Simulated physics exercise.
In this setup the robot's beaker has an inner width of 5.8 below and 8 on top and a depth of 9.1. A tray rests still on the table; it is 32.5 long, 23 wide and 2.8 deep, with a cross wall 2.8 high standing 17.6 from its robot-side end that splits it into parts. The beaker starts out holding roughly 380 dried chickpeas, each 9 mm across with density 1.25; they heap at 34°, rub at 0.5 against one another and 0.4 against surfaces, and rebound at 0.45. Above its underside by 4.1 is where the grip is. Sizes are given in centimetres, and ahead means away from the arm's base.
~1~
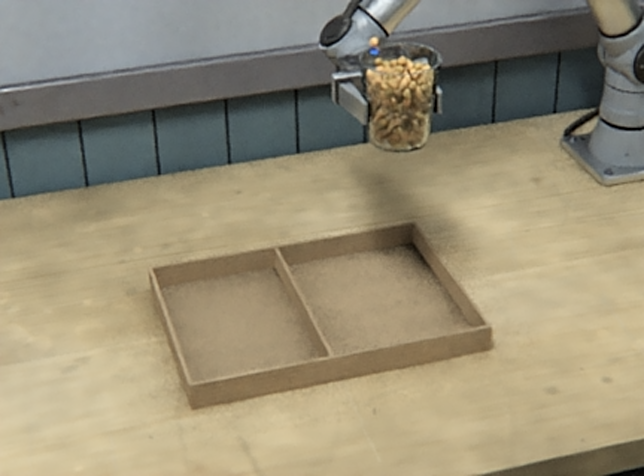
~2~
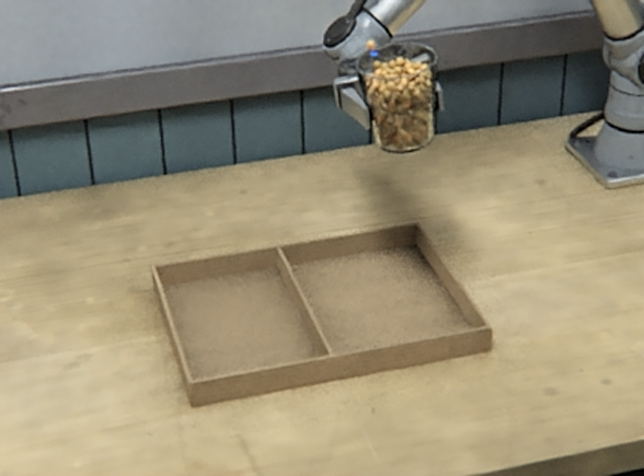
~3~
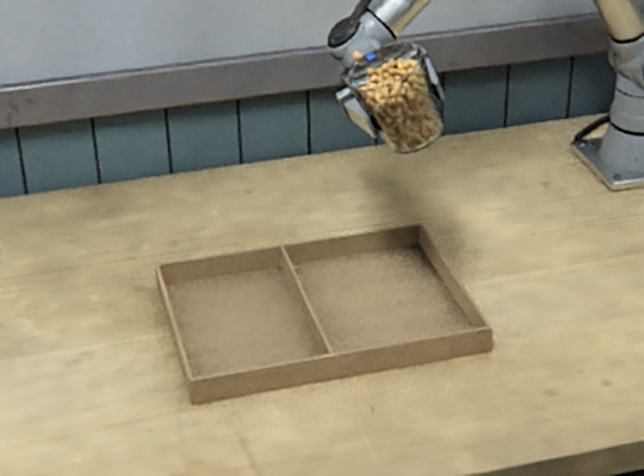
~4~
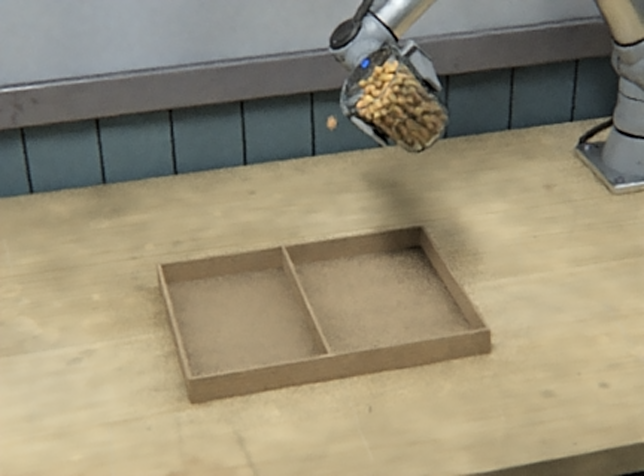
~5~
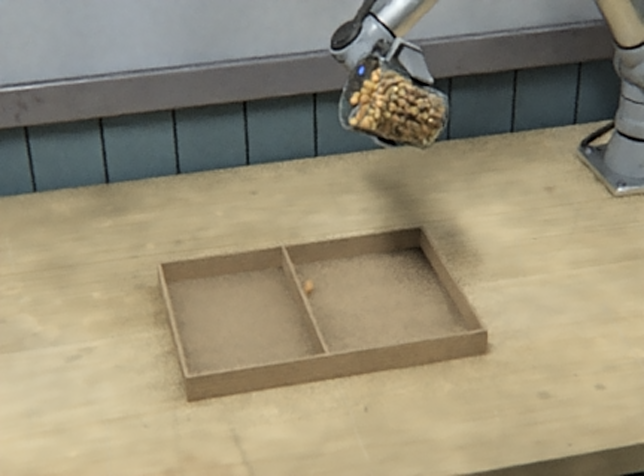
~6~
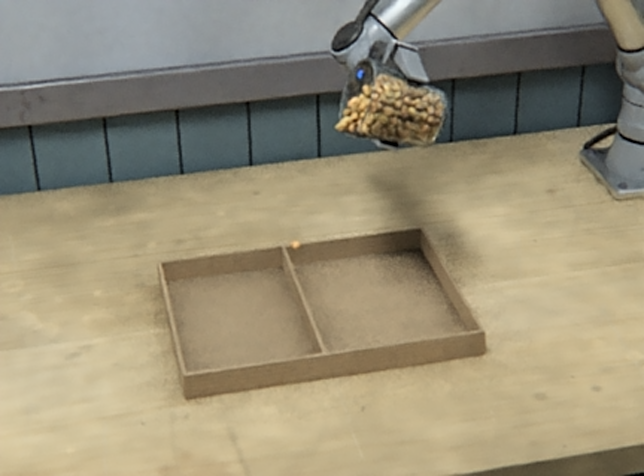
At first, a robot arm holds a clear beaker heaped with dried chickpeas upright above an empty, divided tray on a wooden table. The arm tilts the beaker steadily to the left, and the load slides toward its rim. A single chickpea drops out and lands by the tray's divider, then bounces toward the back edge.
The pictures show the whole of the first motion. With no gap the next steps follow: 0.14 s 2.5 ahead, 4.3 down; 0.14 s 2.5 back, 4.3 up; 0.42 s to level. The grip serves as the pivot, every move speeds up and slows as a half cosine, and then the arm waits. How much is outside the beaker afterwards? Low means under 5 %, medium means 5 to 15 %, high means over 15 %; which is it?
It is medium.
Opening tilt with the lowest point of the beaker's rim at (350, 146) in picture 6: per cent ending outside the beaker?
40 percent or so.
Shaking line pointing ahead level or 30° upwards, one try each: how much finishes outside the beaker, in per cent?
Estimates, in order: 35 % then 50 %.
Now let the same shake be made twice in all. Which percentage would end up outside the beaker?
Result: Approximately 10 per cent.
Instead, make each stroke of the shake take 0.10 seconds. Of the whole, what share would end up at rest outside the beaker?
15 %.
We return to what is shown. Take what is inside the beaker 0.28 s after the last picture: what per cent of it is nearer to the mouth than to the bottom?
That share comes to roughly 50 percent.
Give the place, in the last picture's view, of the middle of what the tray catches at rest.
It sits close to (298, 313).
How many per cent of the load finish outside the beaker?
The share is close to 8 per cent.
Then, 0.28 s on, tilted 67° forward, highest piece 28 above the table; 362 in the beaker, 4 in the far-side part, 1 in the robot-side part, 12 in flight or on a rim.
Then, 0.56 s on, tilted 17° forward, highest piece 30 above the table; 351 in the beaker, 13 in the robot-side part, 12 in the far-side part, 3 in flight or on a rim.
Then, 0.90 s on, level, highest piece 31 above the table; 351 in the beaker, 14 in the robot-side part, 14 in the far-side part.
Then, 1.95 s on, level, highest piece 31 above the table; 351 in the beaker, 14 in the robot-side part, 14 in the far-side part.
In the end, 351 in the beaker, 14 in the robot-side part, 14 in the far-side part. That is 7 % outside the beaker.
